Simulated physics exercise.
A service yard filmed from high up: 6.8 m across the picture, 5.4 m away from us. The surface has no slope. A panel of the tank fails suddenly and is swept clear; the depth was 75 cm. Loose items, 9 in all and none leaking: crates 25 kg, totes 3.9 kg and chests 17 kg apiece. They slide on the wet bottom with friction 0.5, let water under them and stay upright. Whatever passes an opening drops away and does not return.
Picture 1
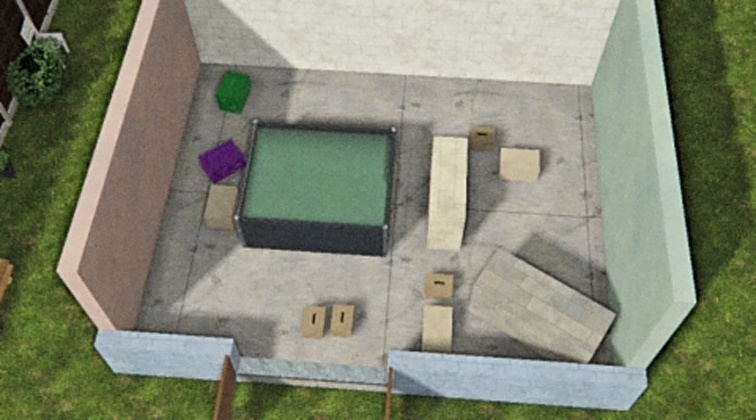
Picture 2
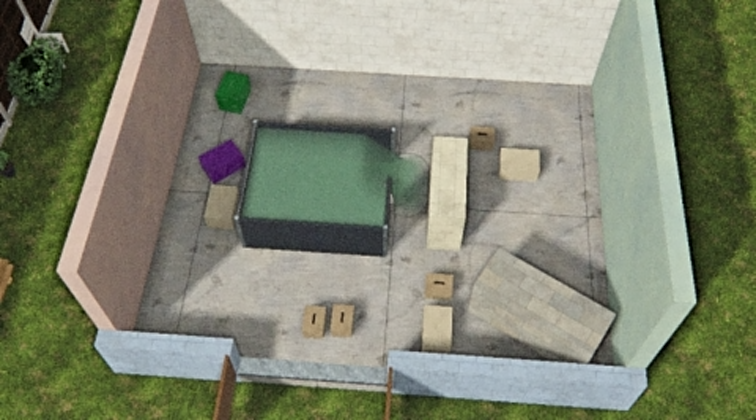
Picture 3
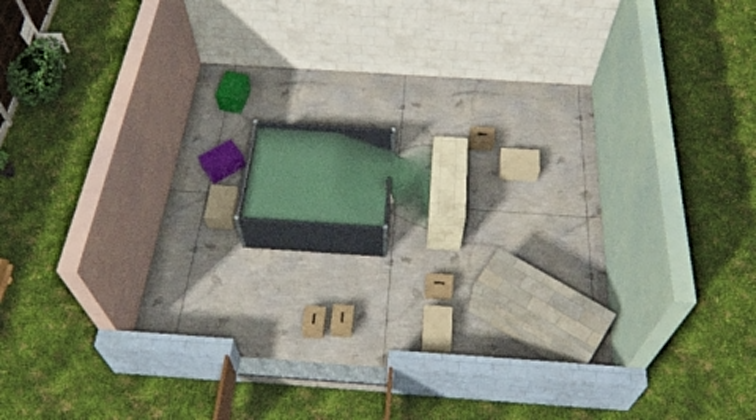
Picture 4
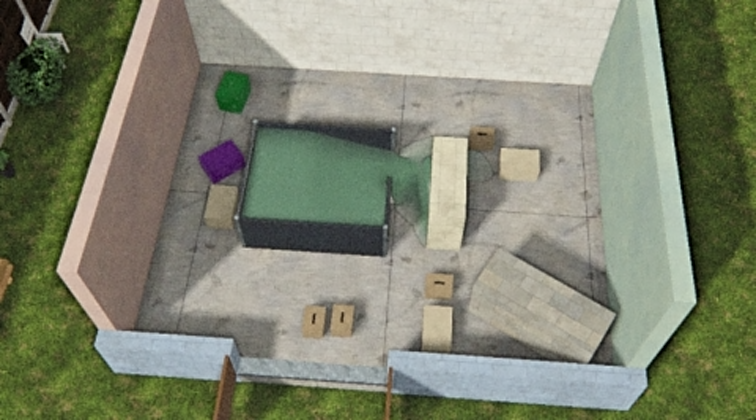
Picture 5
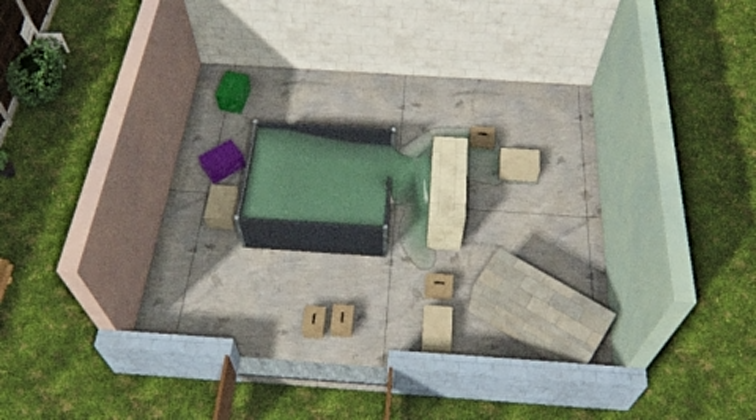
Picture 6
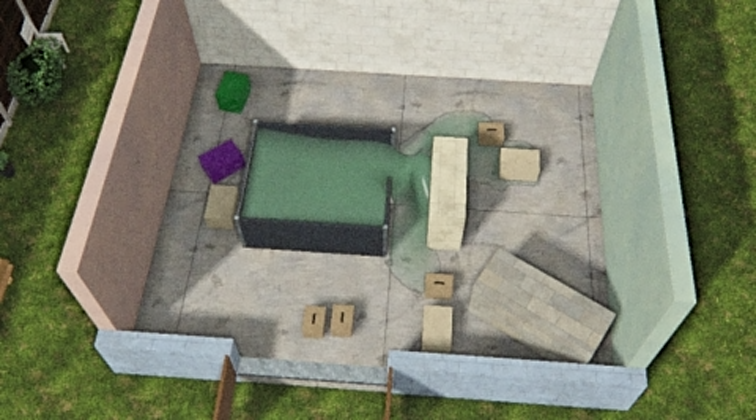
At the start, a tank of green water stands in a walled yard among scattered boxes, with a purple crate and a green chest to its left. Water bursts from its right side and hits a long pale block, then spreads around both ends, nudging a small box near the top.
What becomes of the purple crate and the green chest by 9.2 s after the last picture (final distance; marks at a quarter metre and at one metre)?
The purple crate holds its place; the green chest barely shifts.
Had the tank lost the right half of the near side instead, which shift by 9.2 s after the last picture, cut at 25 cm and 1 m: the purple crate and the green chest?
Then the purple crate holds its place, the green chest barely shifts.
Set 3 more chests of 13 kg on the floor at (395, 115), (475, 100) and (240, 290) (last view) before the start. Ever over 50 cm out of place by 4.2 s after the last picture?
In turn: Under, over, less.
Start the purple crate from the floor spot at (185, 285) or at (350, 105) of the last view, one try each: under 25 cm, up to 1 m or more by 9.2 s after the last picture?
In turn: It stays put; it stays put.
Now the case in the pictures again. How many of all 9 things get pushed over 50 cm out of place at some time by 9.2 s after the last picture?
That makes 5.
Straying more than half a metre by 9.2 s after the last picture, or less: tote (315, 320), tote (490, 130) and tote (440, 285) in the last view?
In turn: Over, over, past it.
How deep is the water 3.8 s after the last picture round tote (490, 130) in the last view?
About 6 cm.
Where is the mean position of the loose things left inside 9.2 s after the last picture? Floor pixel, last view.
Around (293, 240).
Then, 1.2 s after the last picture the purple crate is near (221, 156), 0.0 m from its start, aground; the green chest is near (232, 85), 0.0 m from its start, aground; 0 of 9 are out; 1 afloat.
Then, 3.8 s after the last picture the purple crate is near (221, 156), 0.0 m from its start, aground; the green chest is near (232, 85), 0.0 m from its start, aground; 1 of 9 are out; 2 afloat.
Then, 6.2 s after the last picture the purple crate is near (221, 156), 0.0 m from its start, aground; the green chest is near (232, 85), 0.0 m from its start, aground; 1 of 9 are out; 1 afloat.
Then, 9.2 s after the last picture the purple crate is near (221, 156), 0.0 m from its start, aground; the green chest is near (232, 85), 0.0 m from its start, aground; 1 of 9 are out; 3 afloat.
